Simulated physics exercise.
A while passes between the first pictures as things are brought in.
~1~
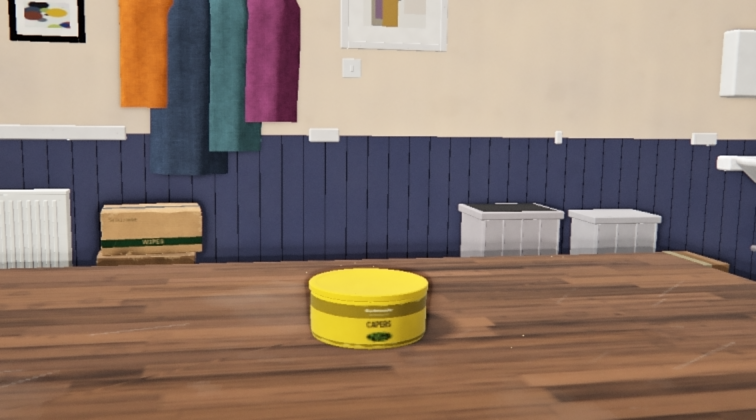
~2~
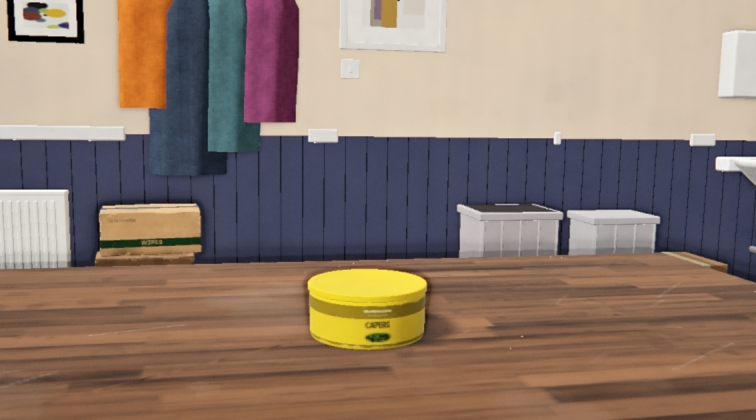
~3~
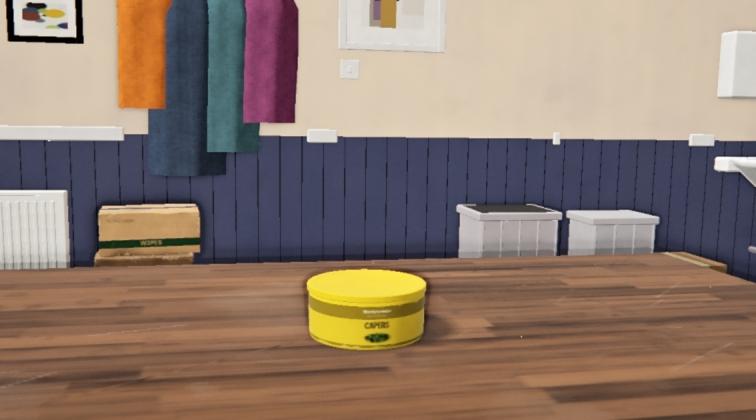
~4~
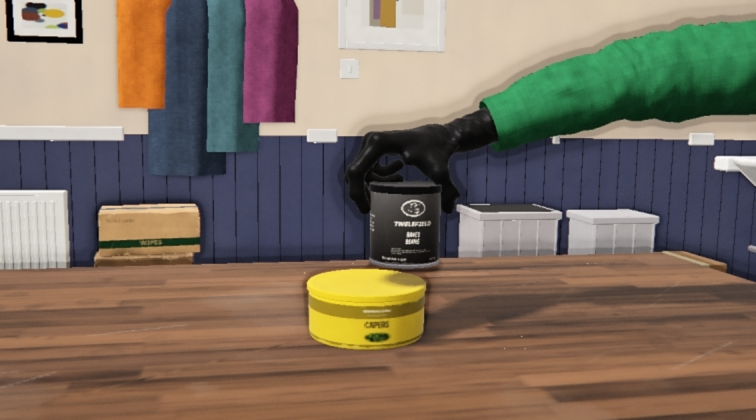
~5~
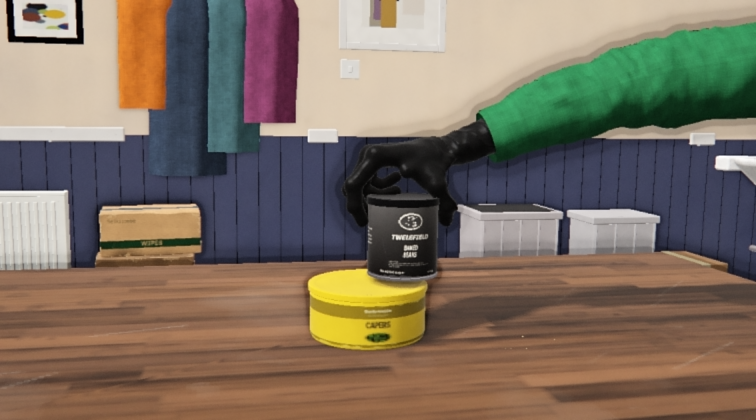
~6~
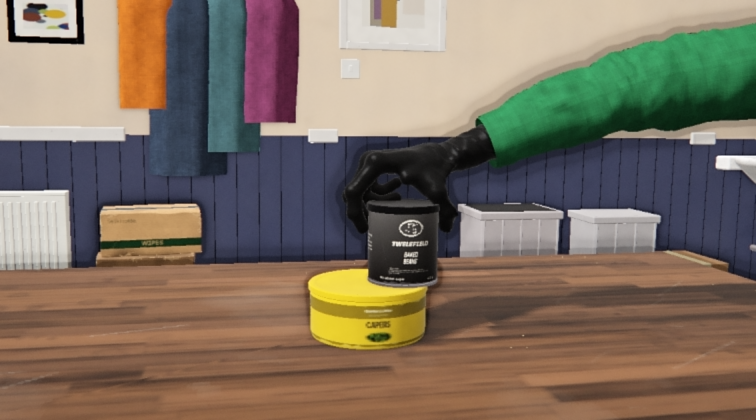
The clip shows a yellow tub sitting on a wooden table, before a black-gloved hand in a green sleeve reaches in from the right, holding a black pot, and lowers it slightly onto the tub's top, keeping hold of it.
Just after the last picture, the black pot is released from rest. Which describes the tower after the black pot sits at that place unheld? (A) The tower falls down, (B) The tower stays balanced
(B) The tower stays balanced.
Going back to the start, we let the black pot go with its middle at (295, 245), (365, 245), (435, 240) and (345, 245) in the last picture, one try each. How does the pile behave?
Result per try: First toppled, second still standing, third toppled, fourth still standing.
Then, 0.50 s past the last view, nothing moves.
Then, 1.00 s past the last view, black pot resting near (403, 242).
Finally, both still in place. Final places as the last picture's camera would see them, black pot near (403, 242). The pile stays up.
